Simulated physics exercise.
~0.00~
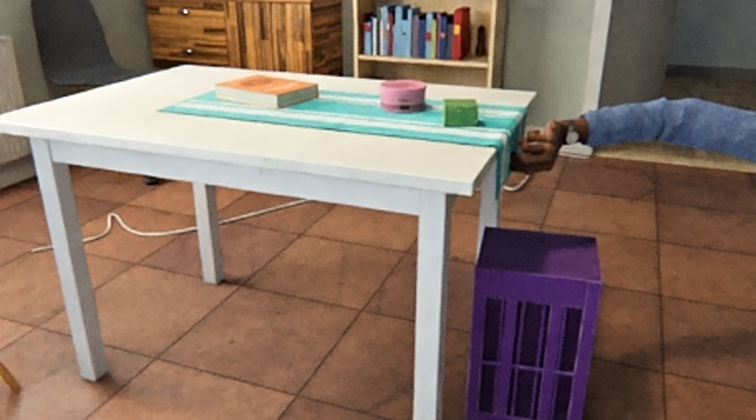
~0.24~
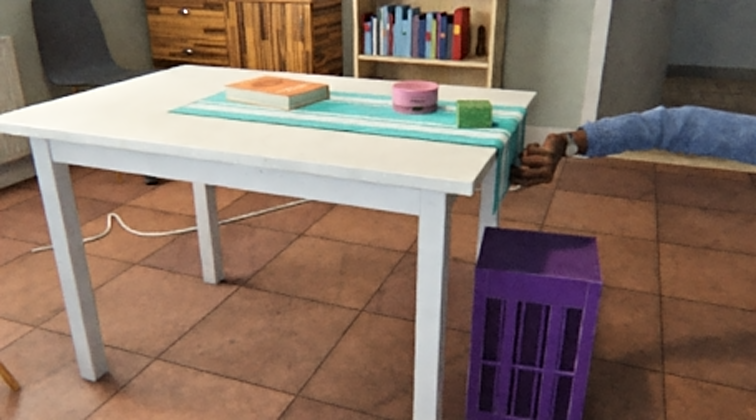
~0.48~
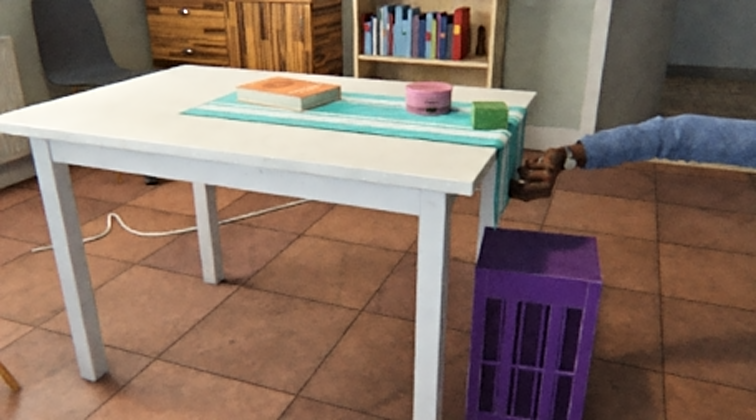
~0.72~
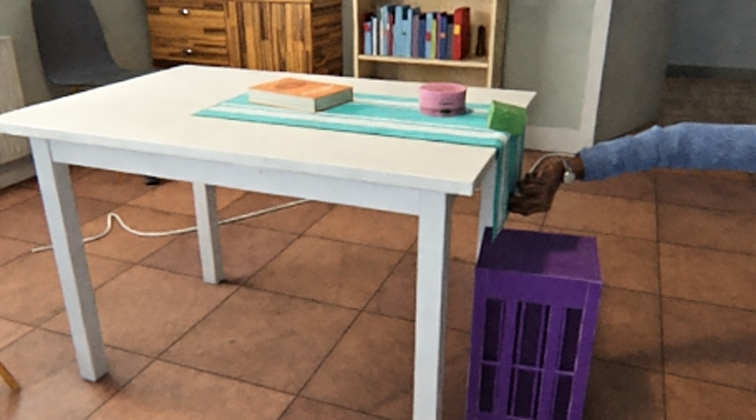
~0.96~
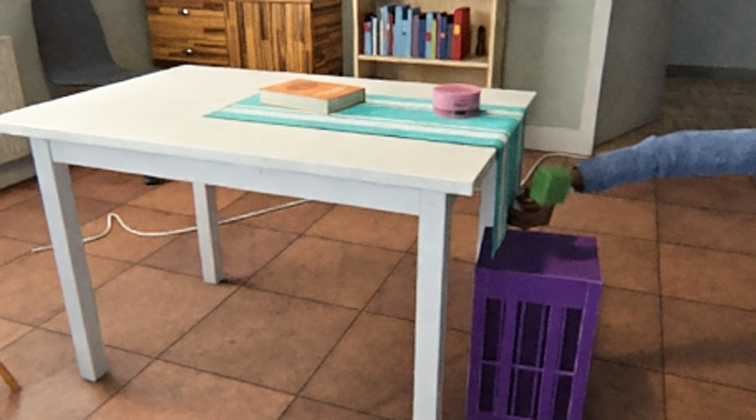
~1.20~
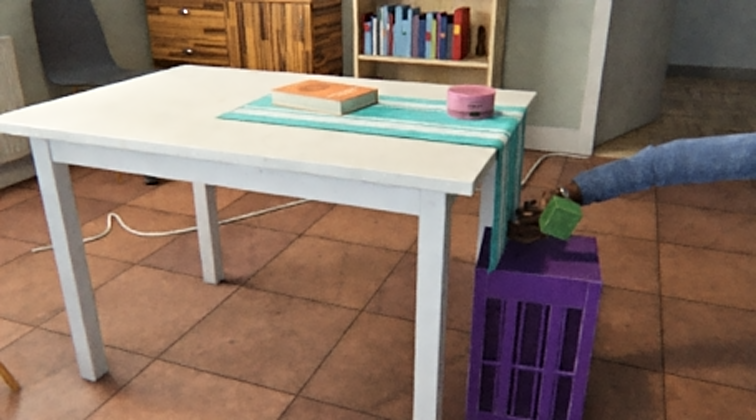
A turquoise runner is drawn down over a white table's right edge by a hand, carrying an orange book, a pink tub and a green block rightward, until the block tips off beside the hand, just above a purple crate, while the tub and book remain on the table.
